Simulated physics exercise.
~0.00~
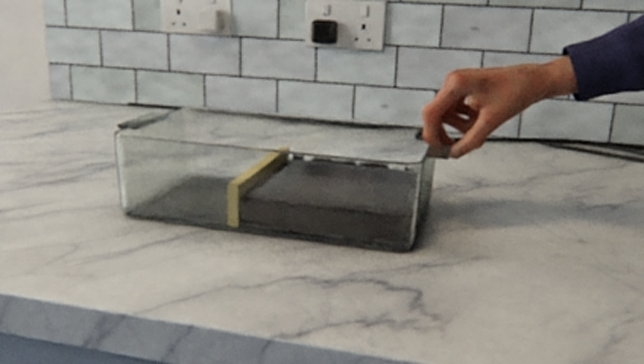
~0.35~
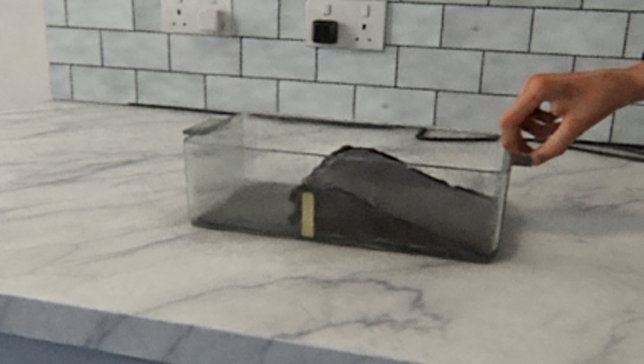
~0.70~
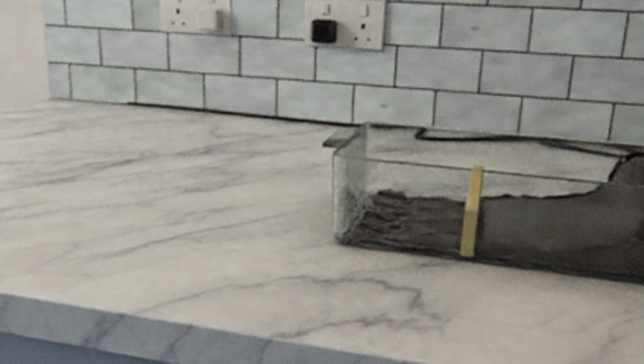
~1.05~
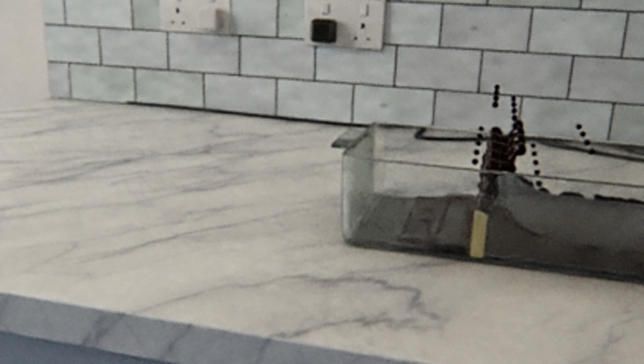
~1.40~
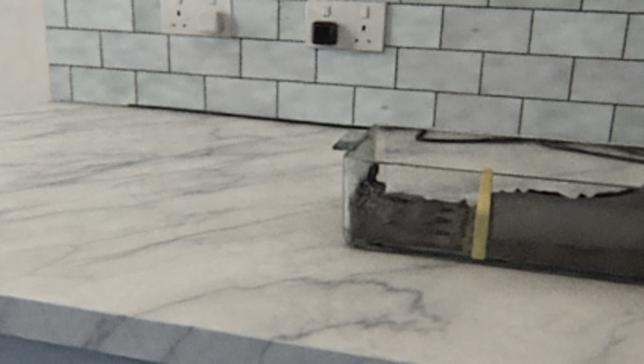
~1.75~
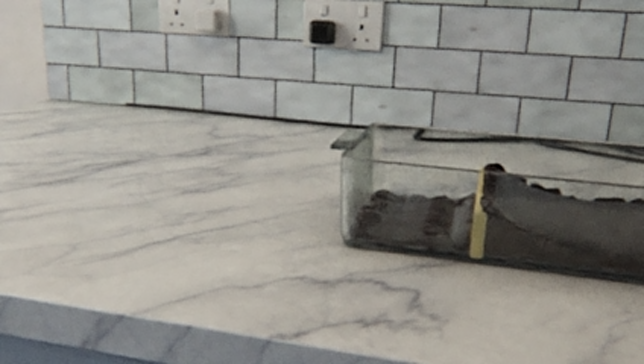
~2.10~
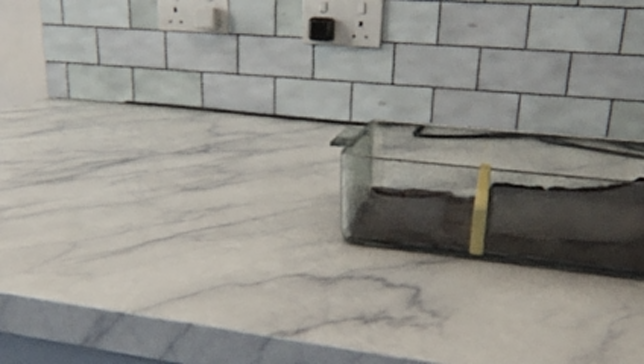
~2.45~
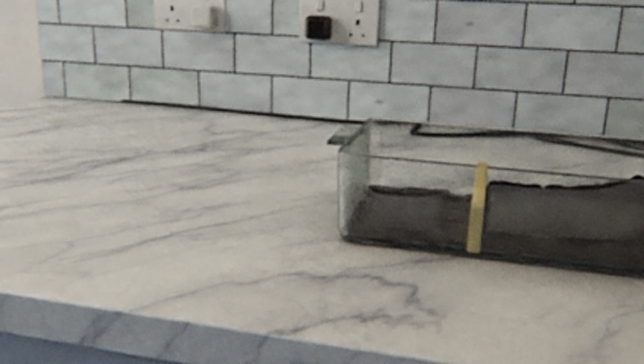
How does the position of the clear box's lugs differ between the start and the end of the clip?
At the end, the lugs are farther to the right along the counter than they were at the start.
The video shows a hand pulling a clear box of dark liquid to the right across a marble-patterned counter. The liquid surges and splashes over the low yellow divider, drops fly up, and it settles with some in the left part and a higher level on the right.
